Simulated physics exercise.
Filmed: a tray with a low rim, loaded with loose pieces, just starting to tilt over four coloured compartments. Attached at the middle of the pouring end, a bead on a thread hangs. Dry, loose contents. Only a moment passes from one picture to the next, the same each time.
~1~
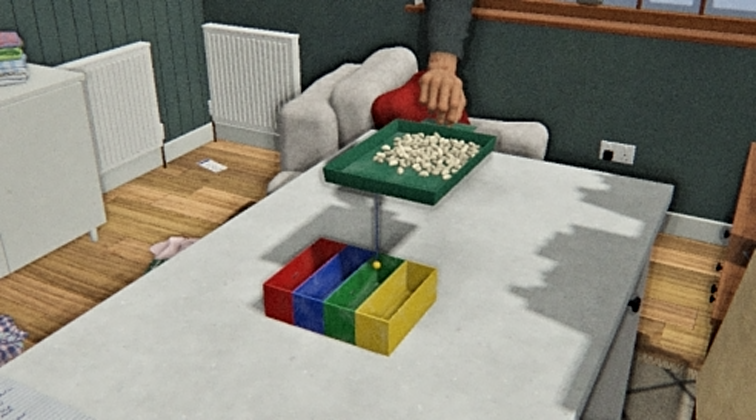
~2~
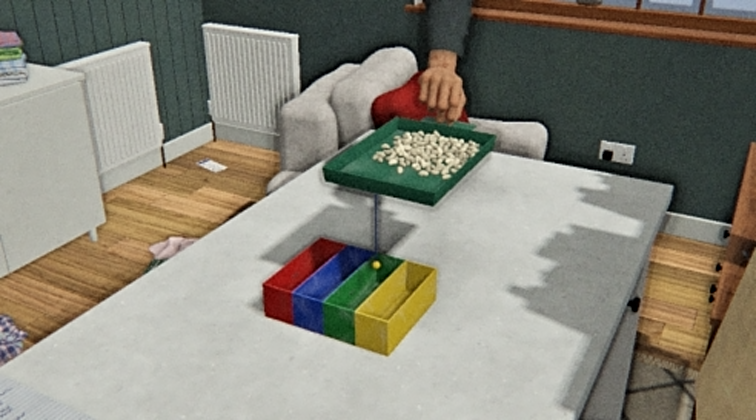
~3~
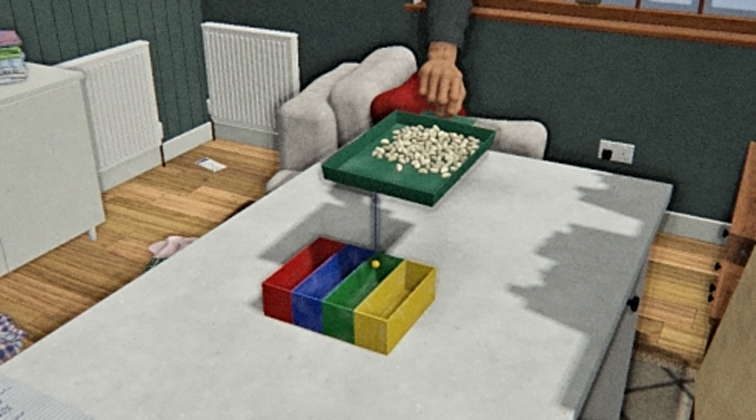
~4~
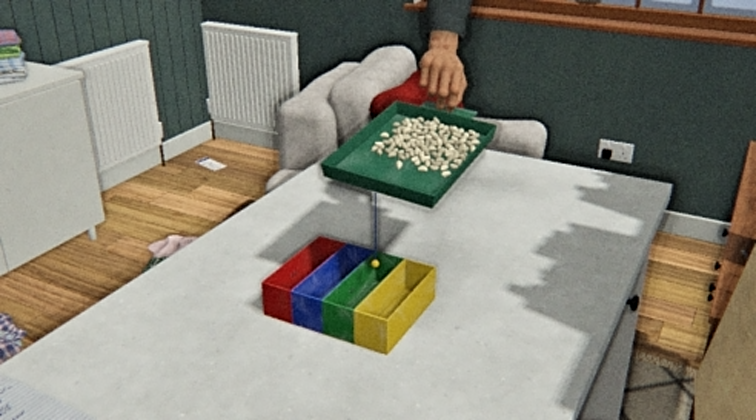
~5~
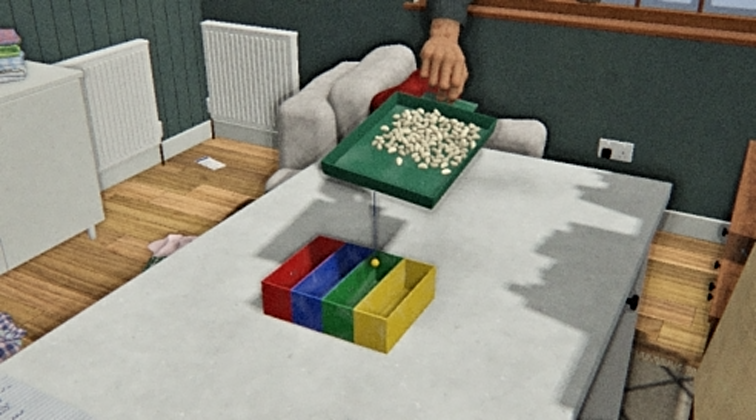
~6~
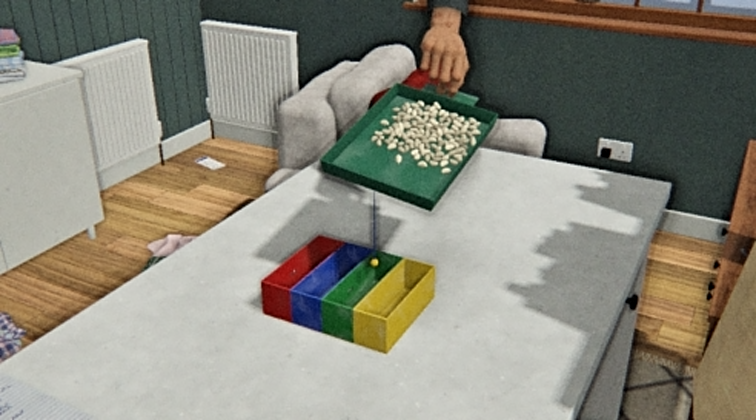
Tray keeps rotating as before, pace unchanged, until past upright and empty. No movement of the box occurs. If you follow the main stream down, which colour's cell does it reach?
It reaches the yellow cell.
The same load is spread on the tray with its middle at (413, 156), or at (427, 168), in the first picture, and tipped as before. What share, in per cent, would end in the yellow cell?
It would be roughly 40 per cent for the first and roughly 20 per cent for the second.
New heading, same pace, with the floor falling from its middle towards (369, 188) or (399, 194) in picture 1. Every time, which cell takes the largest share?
The blue cell, then the cell in yellow.
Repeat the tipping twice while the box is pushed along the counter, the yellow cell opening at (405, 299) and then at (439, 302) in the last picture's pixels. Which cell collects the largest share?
First the cell in yellow, then the cell in green.
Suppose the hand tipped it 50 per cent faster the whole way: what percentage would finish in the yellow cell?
I'd expect near 30 per cent.
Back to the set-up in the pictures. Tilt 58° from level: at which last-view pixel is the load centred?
Near (427, 168).
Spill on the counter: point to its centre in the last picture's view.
Centre: Close to (448, 329).
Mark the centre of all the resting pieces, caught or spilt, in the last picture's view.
The centre ends up roughly at (423, 323).
Soon, tray tipped steeply; nearly all on the tray; a stray few falling or outside the box.
A while on, tray tipped right over; nearly all on the tray; a stray few in the yellow cell; a stray few falling or outside the box.
Towards the end, tray tipped past a quarter turn; about a third in the yellow cell; about two thirds falling or outside the box.
Finally, tray tipped past a quarter turn; about a third in the yellow cell; none in the green cell; none in the blue cell; none in the red cell; about two thirds outside the box.
